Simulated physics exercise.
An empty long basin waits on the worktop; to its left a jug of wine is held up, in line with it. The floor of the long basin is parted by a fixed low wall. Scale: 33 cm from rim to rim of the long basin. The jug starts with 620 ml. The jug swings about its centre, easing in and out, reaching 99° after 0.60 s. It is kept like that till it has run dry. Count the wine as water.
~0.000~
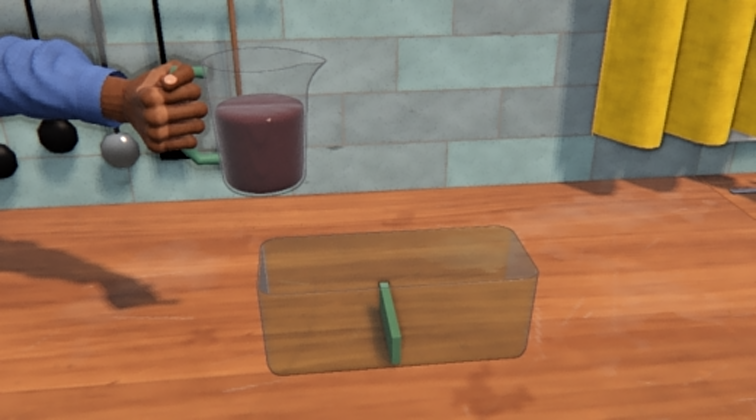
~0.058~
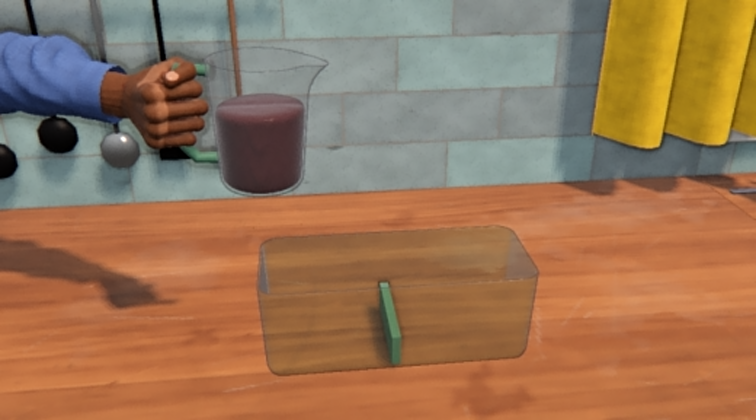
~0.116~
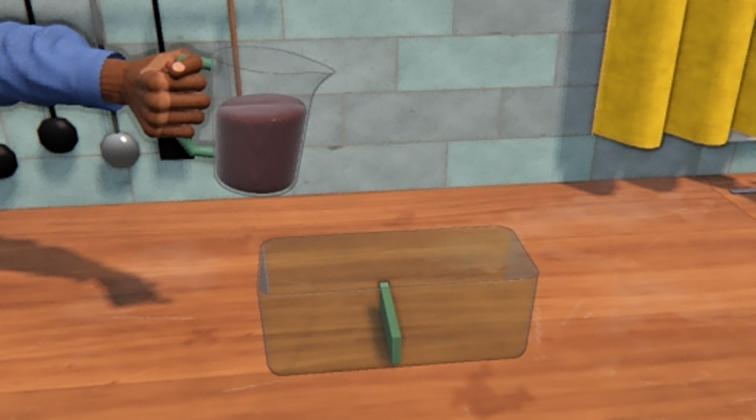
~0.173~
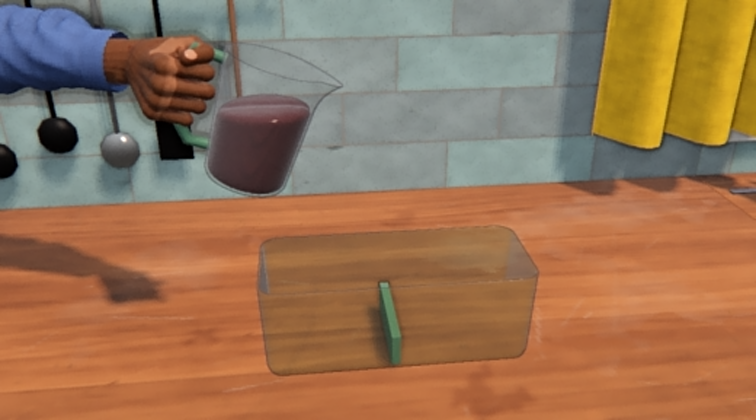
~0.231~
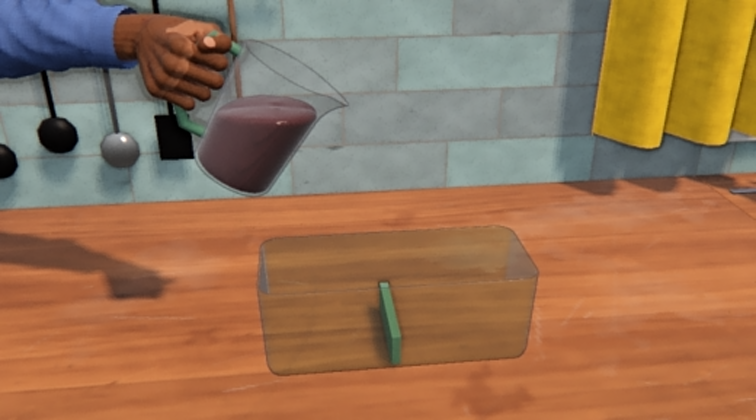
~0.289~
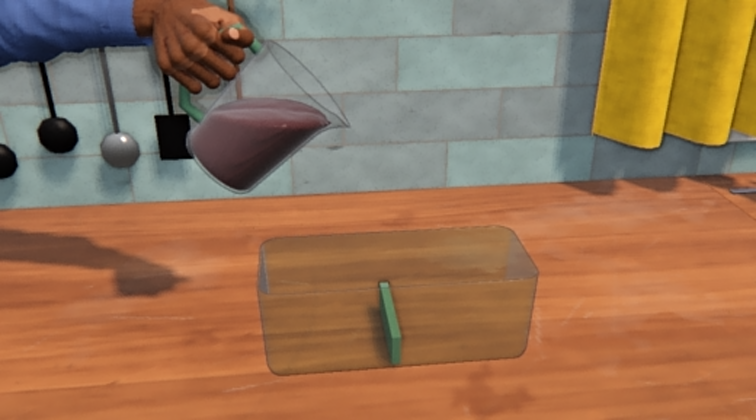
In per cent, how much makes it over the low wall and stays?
About 69 per cent.
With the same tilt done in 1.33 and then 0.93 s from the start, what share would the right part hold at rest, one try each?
First 70, then 70 per cent.
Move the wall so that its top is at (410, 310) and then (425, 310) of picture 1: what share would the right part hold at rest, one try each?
In turn about 20 and 10 per cent.
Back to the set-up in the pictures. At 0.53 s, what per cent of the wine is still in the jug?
Near 68 in a hundred.
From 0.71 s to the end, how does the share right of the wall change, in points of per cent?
The share moves up, by some 36 per cent.
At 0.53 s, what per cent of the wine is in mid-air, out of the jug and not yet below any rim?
Near 26 in a hundred.
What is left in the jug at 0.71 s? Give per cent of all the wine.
Some 26 per cent.
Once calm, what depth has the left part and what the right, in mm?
Some 10 mm on the left and 20 mm on the right.
By 0.53 s the tilt is 96° and 68 per cent is still to pour, 3 is left of the wall and 2 right of it.
By 0.71 s the tilt is 99° and 25 per cent is still to pour, 17 is left of the wall and 33 right of it.
By 0.90 s the tilt is 99° and 7 per cent is still to pour, 19 is left of the wall and 65 right of it.
By 1.10 s the tilt is 99° and 1 per cent is still to pour, 27 is left of the wall and 69 right of it.
At rest 30 per cent lies left of the wall, 69 right of it and 1 outside.
